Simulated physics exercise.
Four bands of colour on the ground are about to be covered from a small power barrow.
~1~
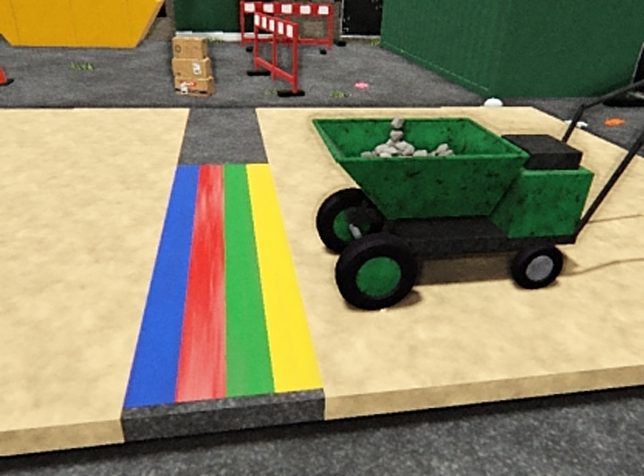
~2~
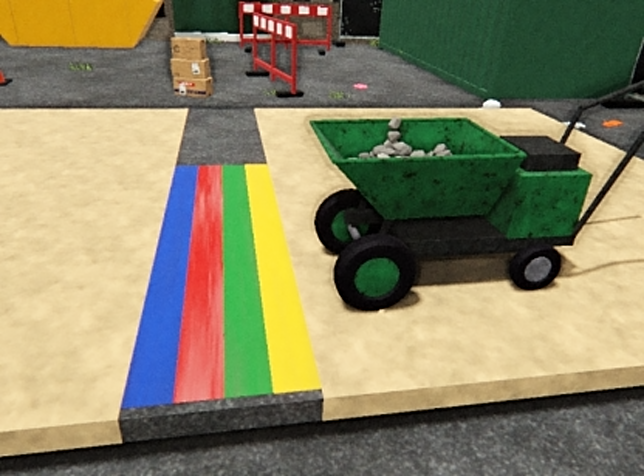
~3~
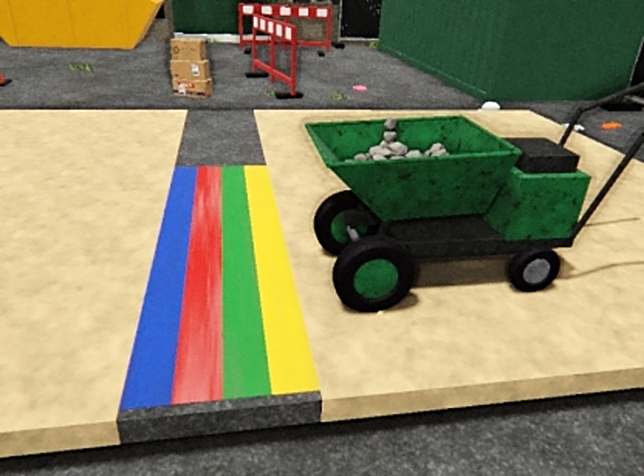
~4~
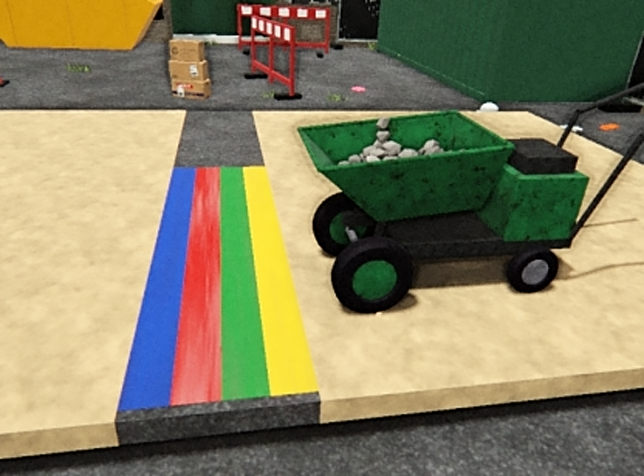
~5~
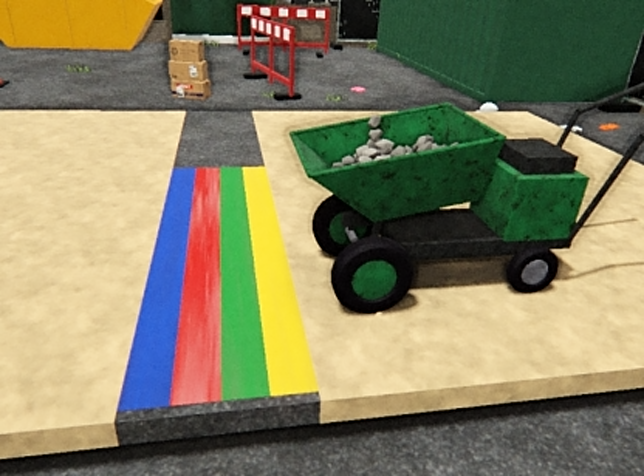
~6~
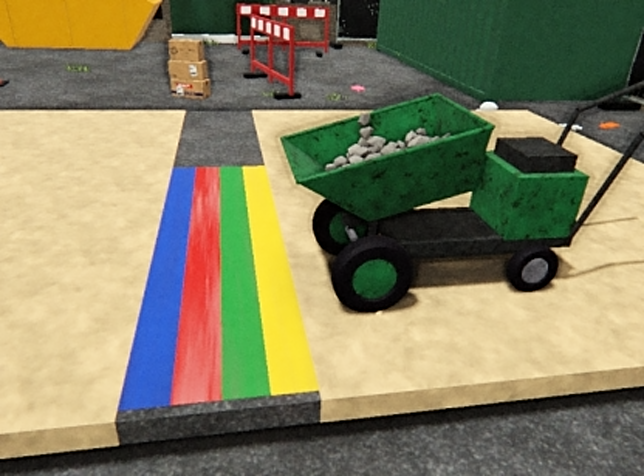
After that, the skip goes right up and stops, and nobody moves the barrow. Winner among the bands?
Winner: Red.
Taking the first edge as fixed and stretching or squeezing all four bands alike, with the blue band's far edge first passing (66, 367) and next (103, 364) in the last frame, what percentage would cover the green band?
40 % and 30 %.
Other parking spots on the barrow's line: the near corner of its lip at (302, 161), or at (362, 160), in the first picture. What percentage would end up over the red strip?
First spot: 20 %, second spot: 30 %.
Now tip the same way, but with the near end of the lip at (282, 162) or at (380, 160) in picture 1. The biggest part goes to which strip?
That blue strip for the first spot, green for the second.
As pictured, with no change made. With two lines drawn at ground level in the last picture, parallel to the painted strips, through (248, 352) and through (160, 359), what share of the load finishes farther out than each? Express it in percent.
First 70 in a hundred, second 20 in a hundred.
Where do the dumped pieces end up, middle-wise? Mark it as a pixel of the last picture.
I'd mark it at roughly (198, 285).
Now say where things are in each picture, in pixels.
Lip of the skip at (338, 161), level; top of the load at (404, 162), broken stones; yellow strip at (291, 341); green strip at (248, 345); red strip at (203, 348); blue strip at (157, 352), in the first picture.
Lip of the skip at (335, 162), level; top of the load at (405, 153), in the second picture.
Lip of the skip at (329, 166), tipped barely; top of the load at (420, 163), in the third picture.
Lip of the skip at (320, 170), tipped a little; top of the load at (432, 154), in the fourth picture.
Lip of the skip at (310, 176), tipped a little; top of the load at (434, 157), in the fifth picture.
Lip of the skip at (299, 182), tipped clearly; top of the load at (426, 150); yellow strip at (287, 343); green strip at (243, 347); red strip at (199, 351); blue strip at (153, 355), in the sixth picture.
Soon after the last picture, skip tipped steeply; all in the skip.
A little later, skip tipped right over; most in the skip; a small part over the green strip; a small part over the red strip; a stray few over the blue strip.
Later still, skip tipped right over; about a quarter in the skip; a small part over the green strip; about a third over the red strip; about a quarter over the blue strip; a small part off the paint.
At rest, skip tipped right over; about a quarter in the skip; none over the yellow strip; a small part over the green strip; about a third over the red strip; about a quarter over the blue strip; a small part off the paint.
